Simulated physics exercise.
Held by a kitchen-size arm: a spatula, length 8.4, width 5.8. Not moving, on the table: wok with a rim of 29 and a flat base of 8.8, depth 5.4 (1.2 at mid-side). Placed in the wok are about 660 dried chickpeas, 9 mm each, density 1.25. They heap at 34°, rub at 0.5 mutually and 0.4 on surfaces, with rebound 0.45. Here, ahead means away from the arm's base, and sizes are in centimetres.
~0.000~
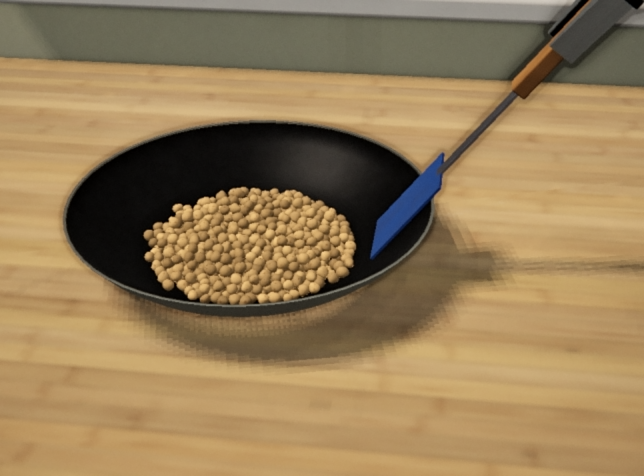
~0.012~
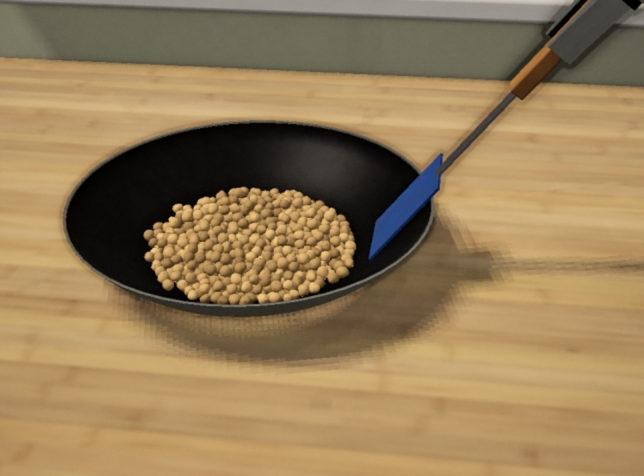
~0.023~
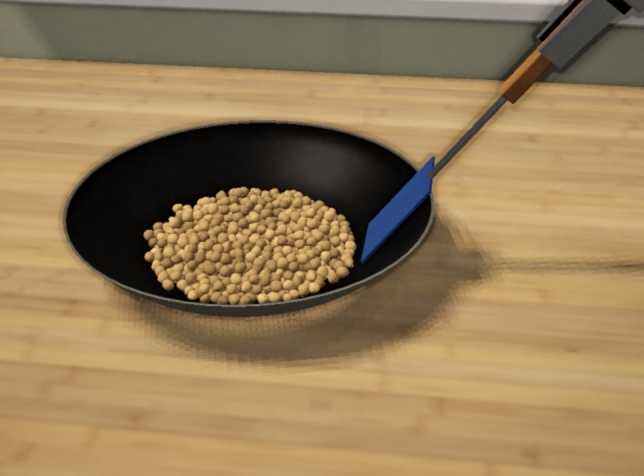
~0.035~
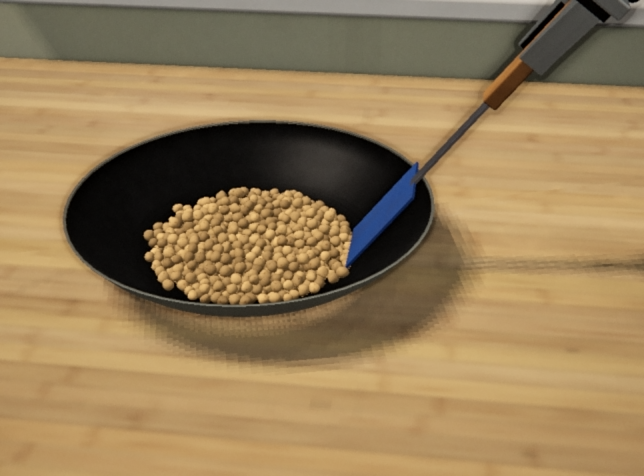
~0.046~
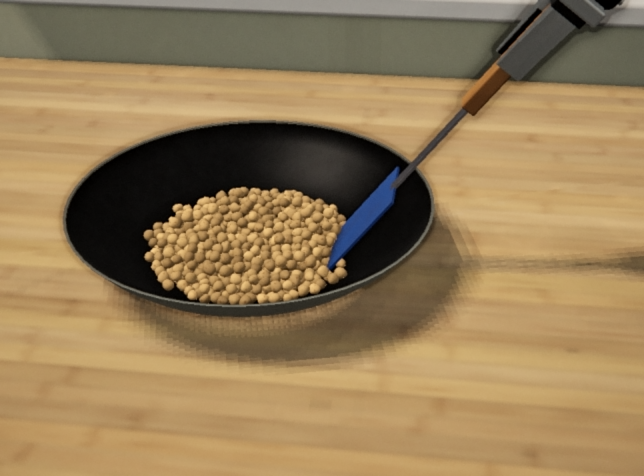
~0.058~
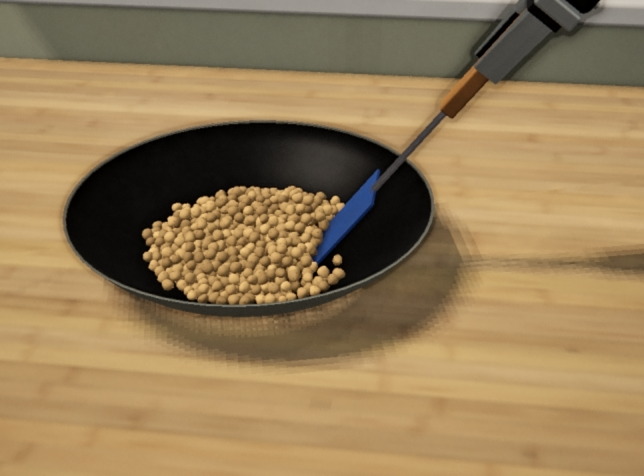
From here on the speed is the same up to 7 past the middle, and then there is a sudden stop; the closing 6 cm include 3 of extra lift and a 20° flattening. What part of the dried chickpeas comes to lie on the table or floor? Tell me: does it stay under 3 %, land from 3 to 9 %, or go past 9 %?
It goes past 9 %.
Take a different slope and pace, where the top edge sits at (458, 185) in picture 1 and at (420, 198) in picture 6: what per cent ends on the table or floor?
Roughly 0 %.
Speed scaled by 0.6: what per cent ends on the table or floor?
Near 0 in a hundred.
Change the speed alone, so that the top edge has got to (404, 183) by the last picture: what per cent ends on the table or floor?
Expect some 0 per cent there.
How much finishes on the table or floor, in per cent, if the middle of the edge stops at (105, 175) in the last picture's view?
Approximately 30 per cent, I reckon.
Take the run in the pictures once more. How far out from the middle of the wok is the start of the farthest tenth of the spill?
Roughly 60 cm.
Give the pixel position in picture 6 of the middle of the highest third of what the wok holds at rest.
About (155, 222).
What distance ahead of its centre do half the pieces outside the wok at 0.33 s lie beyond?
The distance is about 24 cm.
After 0.09 s, sloping 53°, highest piece 8 above the table; 660 in the wok.
After 0.11 s, sloping 48°, highest piece 10 above the table; 660 in the wok.
After 0.33 s, sloping 33°, highest piece 7 above the table; 581 in the wok, 56 on the table or floor, 23 on the blade or in flight.
After 1.38 s, sloping 33°, highest piece 5 above the table; 581 in the wok, 79 on the table or floor.
At rest, 581 in the wok, 79 on the table or floor. That is 12 % on the table or floor.
